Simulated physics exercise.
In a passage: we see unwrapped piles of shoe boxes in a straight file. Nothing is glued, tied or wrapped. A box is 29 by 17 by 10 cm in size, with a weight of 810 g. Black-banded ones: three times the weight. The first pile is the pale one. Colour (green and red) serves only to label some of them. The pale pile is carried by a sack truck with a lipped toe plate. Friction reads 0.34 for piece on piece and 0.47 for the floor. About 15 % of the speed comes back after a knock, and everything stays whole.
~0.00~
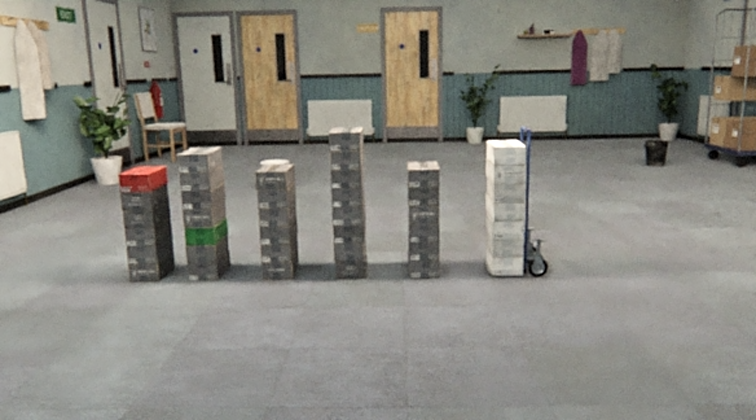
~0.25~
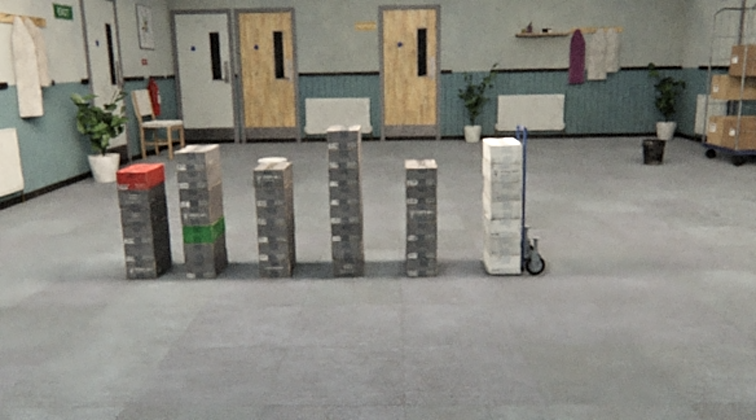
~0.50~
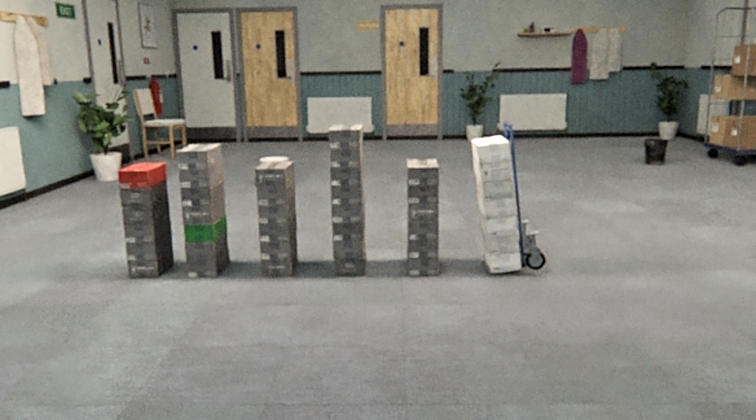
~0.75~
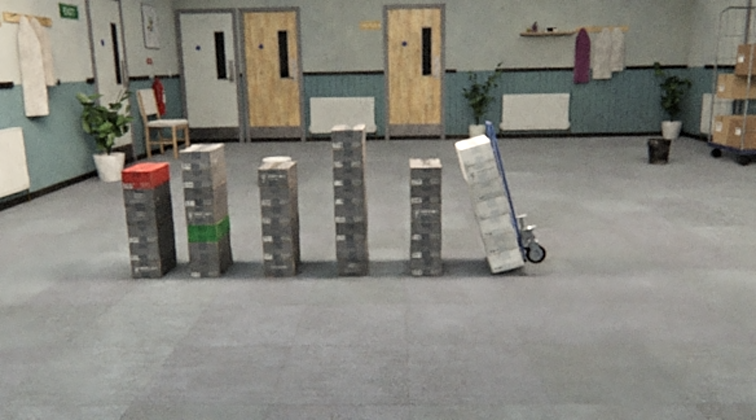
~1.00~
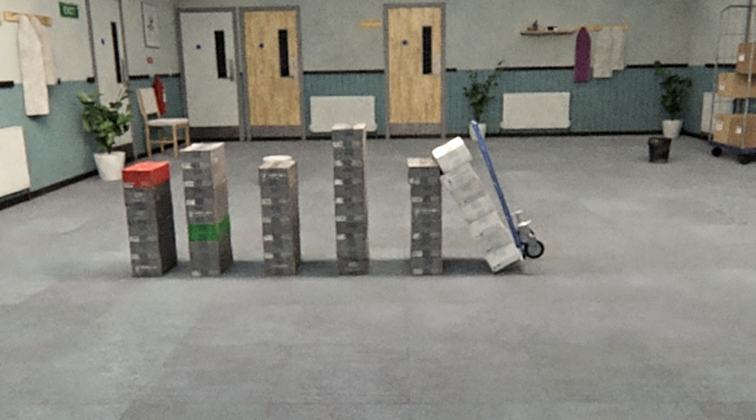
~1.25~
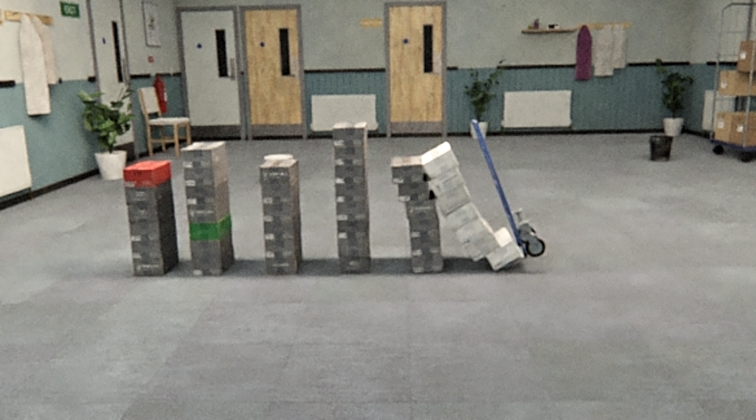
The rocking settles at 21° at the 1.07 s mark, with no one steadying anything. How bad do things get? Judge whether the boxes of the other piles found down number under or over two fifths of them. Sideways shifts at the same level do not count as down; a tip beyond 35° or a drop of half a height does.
Over two fifths.
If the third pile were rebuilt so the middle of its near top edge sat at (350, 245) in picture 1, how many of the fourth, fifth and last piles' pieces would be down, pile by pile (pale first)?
Down by pile: Fourth 0, fifth 0, last 0.
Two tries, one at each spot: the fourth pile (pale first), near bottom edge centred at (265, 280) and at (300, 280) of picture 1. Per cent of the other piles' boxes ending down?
90 and 90 %.
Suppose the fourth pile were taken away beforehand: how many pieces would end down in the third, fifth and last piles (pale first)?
Third 8, fifth 0, last 0.
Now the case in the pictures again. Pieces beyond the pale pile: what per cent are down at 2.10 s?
20 per cent.
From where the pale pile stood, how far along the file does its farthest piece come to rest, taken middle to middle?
70 cm.
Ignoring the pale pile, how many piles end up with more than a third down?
Summing them, I get 5 in all.
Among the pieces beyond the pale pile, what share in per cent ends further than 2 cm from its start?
I get 95 %.
After 2.10 s, 7 of the pale pile down; 6 of the 33 other boxes down.
After 3.32 s, 6 of the pale pile down; 23 of the 33 other boxes down; green box 36° from how it stood, 41 mm lower; red box 21° from how it stood, 45 mm lower.
In the end (4.7 s), 6 of the pale pile down; 29 of the 33 other boxes down; red box upside down; green box 41° from how it stood, 8 cm lower. That is 88 per cent. From the last view, middles, green box near (168, 239).
